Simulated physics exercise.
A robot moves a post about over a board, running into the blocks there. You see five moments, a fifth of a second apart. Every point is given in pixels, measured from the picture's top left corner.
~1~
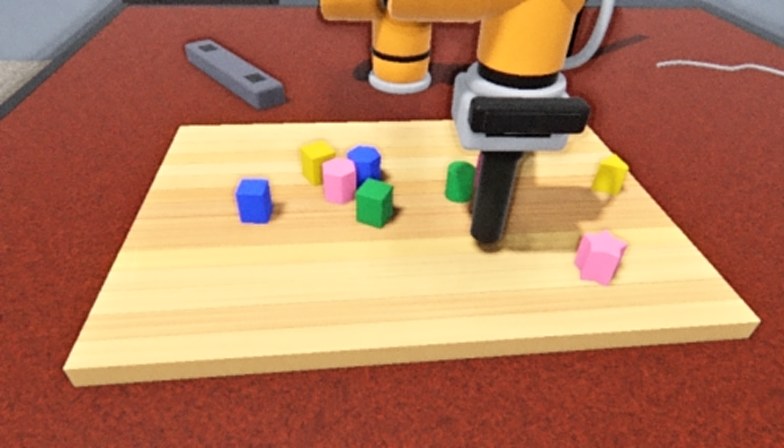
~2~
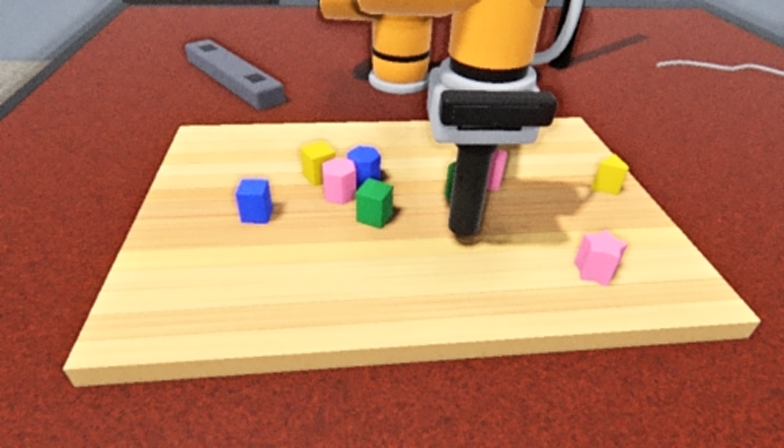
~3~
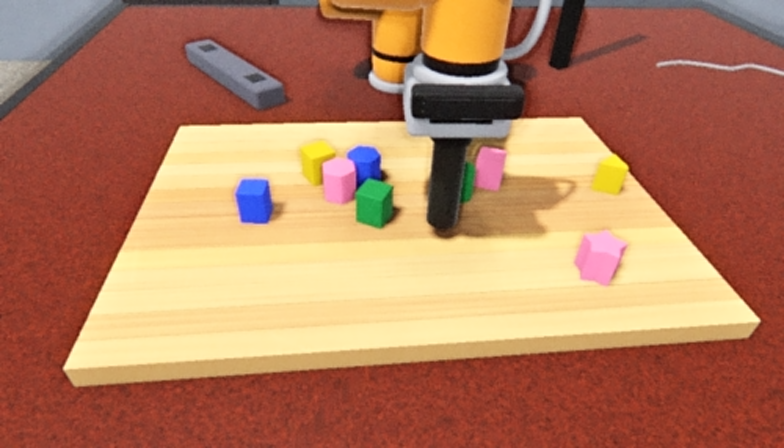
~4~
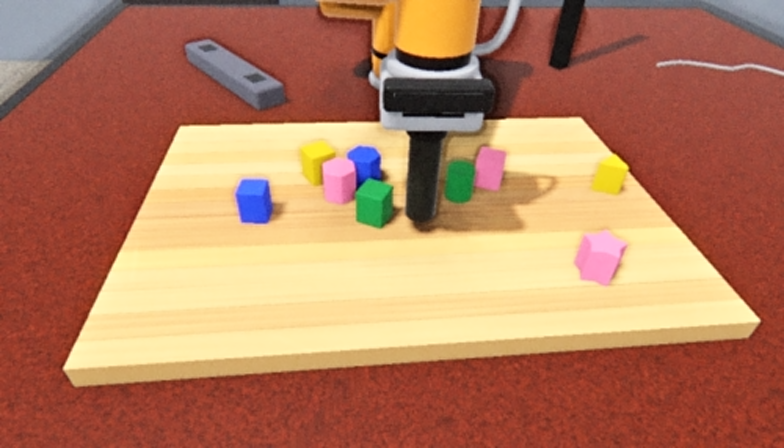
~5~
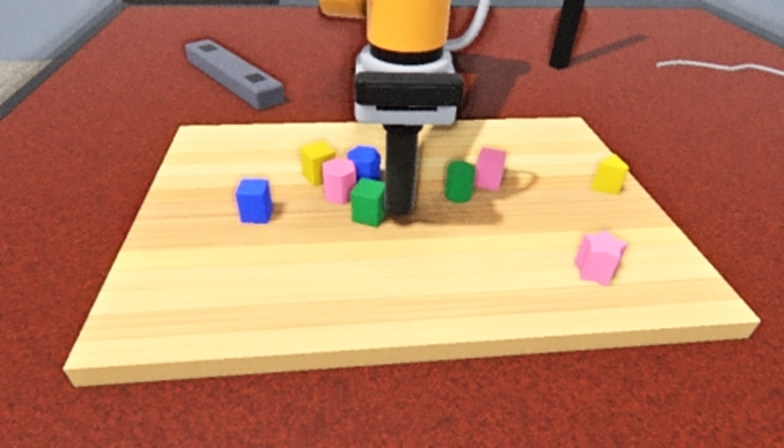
On a light wooden board scattered with small coloured blocks, a robot arm moved a black post steadily leftward, passing in front of a green cylinder, then nudged the green square block slightly left.
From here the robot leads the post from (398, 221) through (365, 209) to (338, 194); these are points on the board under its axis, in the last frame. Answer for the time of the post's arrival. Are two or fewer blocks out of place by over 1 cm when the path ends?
My answer is no.
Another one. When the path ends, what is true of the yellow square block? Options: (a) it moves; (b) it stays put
The one that fits is a, it moves.
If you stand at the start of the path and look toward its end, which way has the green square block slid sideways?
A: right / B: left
Choice B: Left.
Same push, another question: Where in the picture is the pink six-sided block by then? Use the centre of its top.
In the picture, it is at (316, 154).
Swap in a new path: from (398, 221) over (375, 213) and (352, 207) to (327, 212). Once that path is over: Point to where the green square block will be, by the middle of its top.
The green square block ends near (296, 190).
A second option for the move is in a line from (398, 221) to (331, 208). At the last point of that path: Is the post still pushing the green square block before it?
Yes, that is what happens.
On the path given first. Halfway along, post (364, 195); pink six-sided block (337, 165); green square block (335, 183), turned 35° anticlockwise.
At the end, post (337, 181); yellow square block (306, 141); pink six-sided block (316, 154), turned 15° clockwise; blue six-sided block not moved; green square block (324, 182), turned 65° anticlockwise.
